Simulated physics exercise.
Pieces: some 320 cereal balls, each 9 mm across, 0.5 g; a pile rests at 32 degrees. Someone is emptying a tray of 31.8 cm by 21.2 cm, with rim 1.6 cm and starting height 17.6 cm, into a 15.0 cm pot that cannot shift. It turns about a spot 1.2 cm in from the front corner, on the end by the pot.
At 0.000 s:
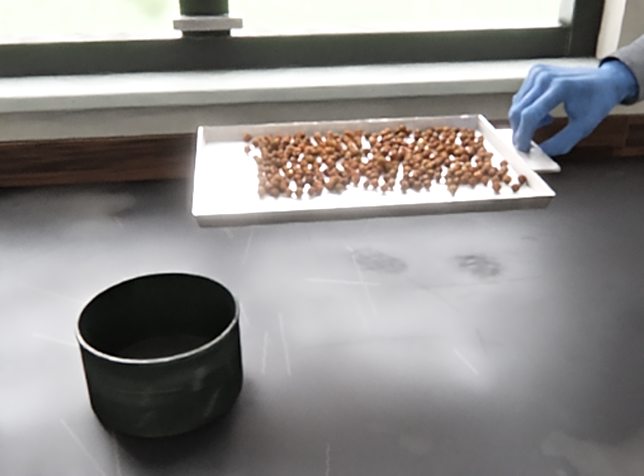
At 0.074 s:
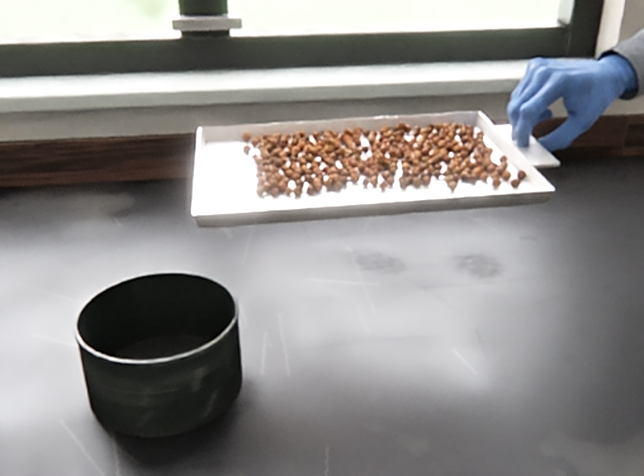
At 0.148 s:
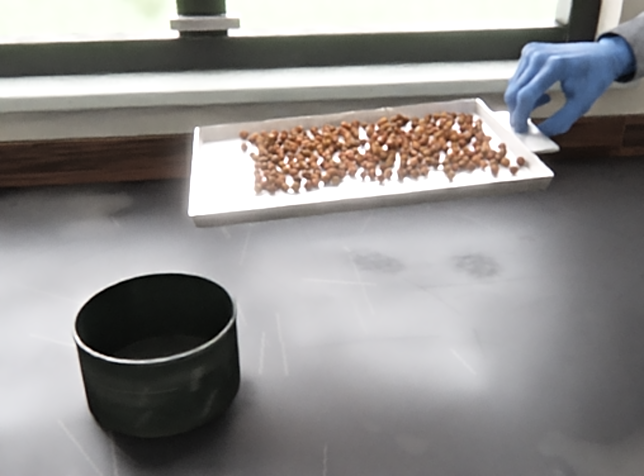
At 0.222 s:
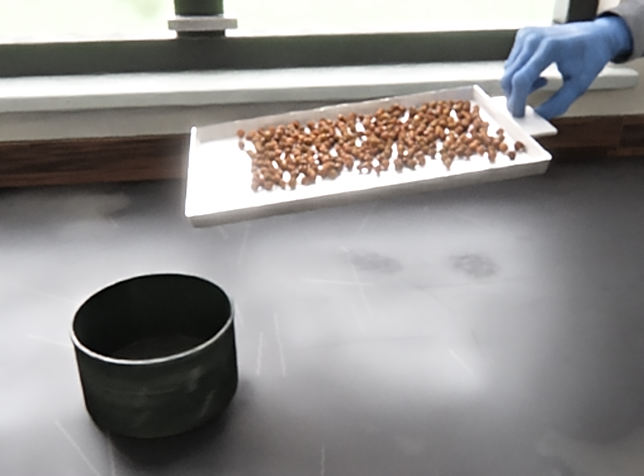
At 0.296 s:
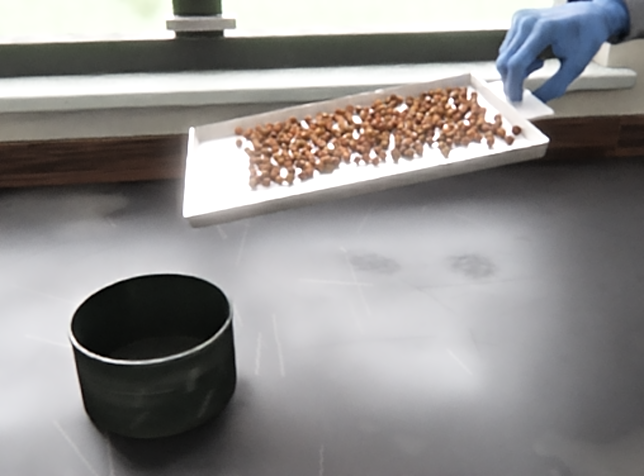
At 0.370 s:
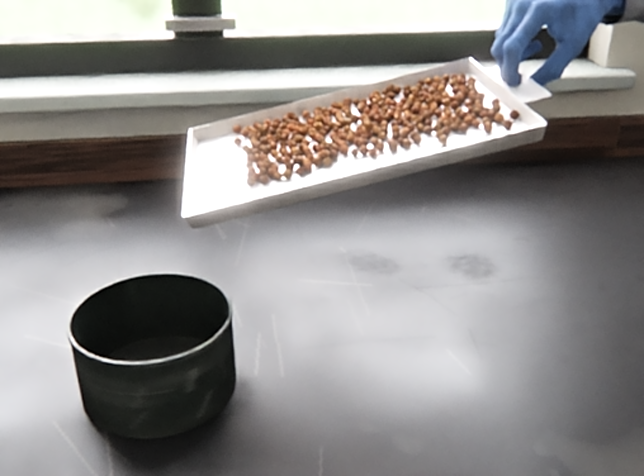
White tray of small brown balls tilting down to the left as a blue-gloved hand raises its right end, near a dark pot.
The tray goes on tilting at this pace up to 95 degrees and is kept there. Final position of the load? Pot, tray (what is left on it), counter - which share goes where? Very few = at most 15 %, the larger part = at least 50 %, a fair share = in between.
Pot - a fair share, tray - very few, counter - the larger part.
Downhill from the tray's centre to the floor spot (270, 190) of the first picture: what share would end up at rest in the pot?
Roughly 80 % of the pieces.
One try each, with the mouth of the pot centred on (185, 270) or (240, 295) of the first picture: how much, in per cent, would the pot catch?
About 60 percent the first time and about 5 percent the second.
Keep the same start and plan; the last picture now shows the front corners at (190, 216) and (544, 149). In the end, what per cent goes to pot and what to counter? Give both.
You'd end with pot at 65 and counter at 35.
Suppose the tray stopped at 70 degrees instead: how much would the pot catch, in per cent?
Around 0 %, I reckon.
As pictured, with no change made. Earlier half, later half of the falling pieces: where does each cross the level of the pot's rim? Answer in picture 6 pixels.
Early: About (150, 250); late: About (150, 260).
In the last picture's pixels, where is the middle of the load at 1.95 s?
Approximately (197, 128) in the final picture.
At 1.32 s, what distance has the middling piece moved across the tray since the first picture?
Displacement on the tray: Roughly 12 cm.
After 1.32 s, tilt 51 degrees; the tray holds 95 %, the pot 0 %.
Then, at 1.95 s, tilt 76 degrees; the tray holds 95 %, the pot 0 %.
After 2.62 s, tilt 95 degrees; the tray holds 5 %, the pot 25 %.
At rest (3.3 s), pot 30 %, tray 0 %, counter 70 %.
